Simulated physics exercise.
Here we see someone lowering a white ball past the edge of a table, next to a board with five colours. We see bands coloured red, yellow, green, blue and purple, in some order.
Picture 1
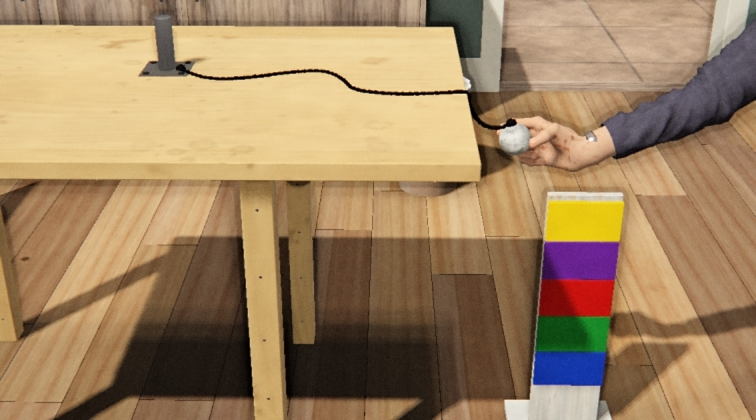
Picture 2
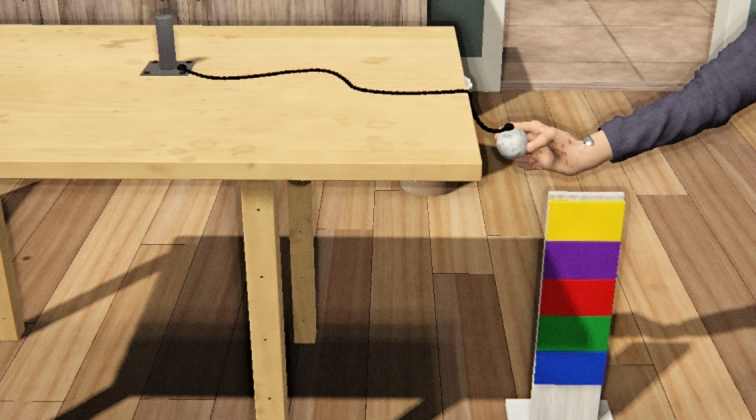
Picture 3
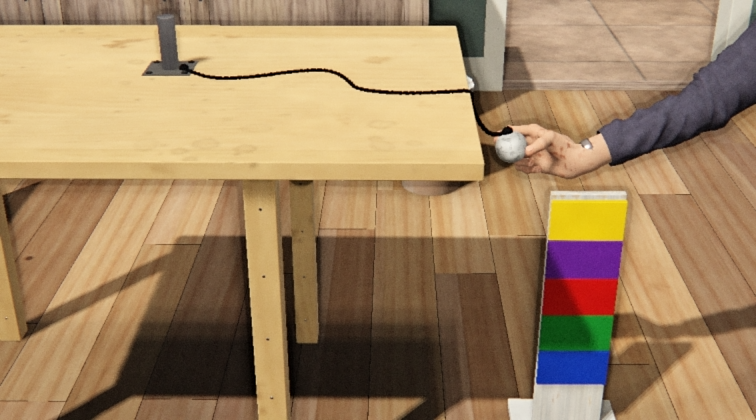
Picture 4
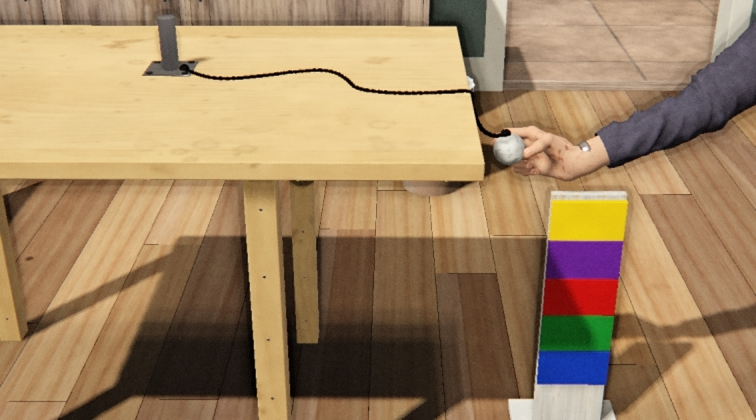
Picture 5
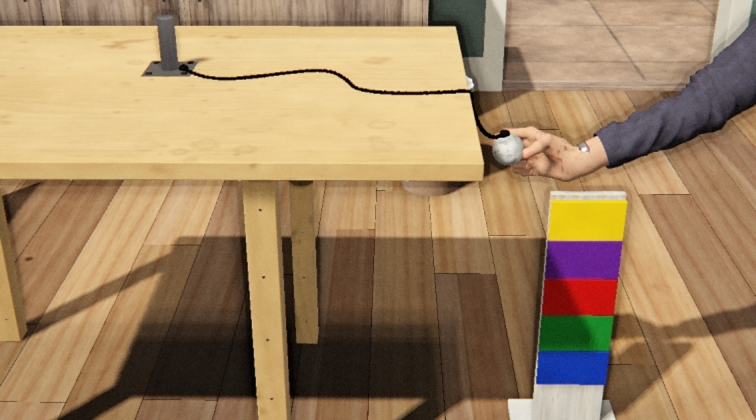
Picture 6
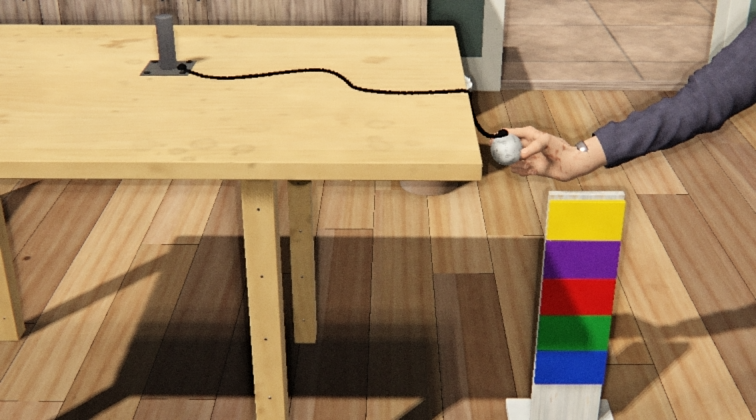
Beside a wooden table, a hand holding a white ball on a black cord barely moves.
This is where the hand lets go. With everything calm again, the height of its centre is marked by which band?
By the yellow band.
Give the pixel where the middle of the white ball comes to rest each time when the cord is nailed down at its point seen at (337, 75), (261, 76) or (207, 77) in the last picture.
Try one gives (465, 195), try two (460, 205), and try three (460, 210).
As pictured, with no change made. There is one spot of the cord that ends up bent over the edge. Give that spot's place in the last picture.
(419, 93), approximately.
A little later, ball near (487, 208); level with yellow.
Next, ball near (440, 203); level with yellow.
Later still, ball near (453, 211); level with yellow.
When it is over, ball near (458, 211); level with yellow. At yellow.
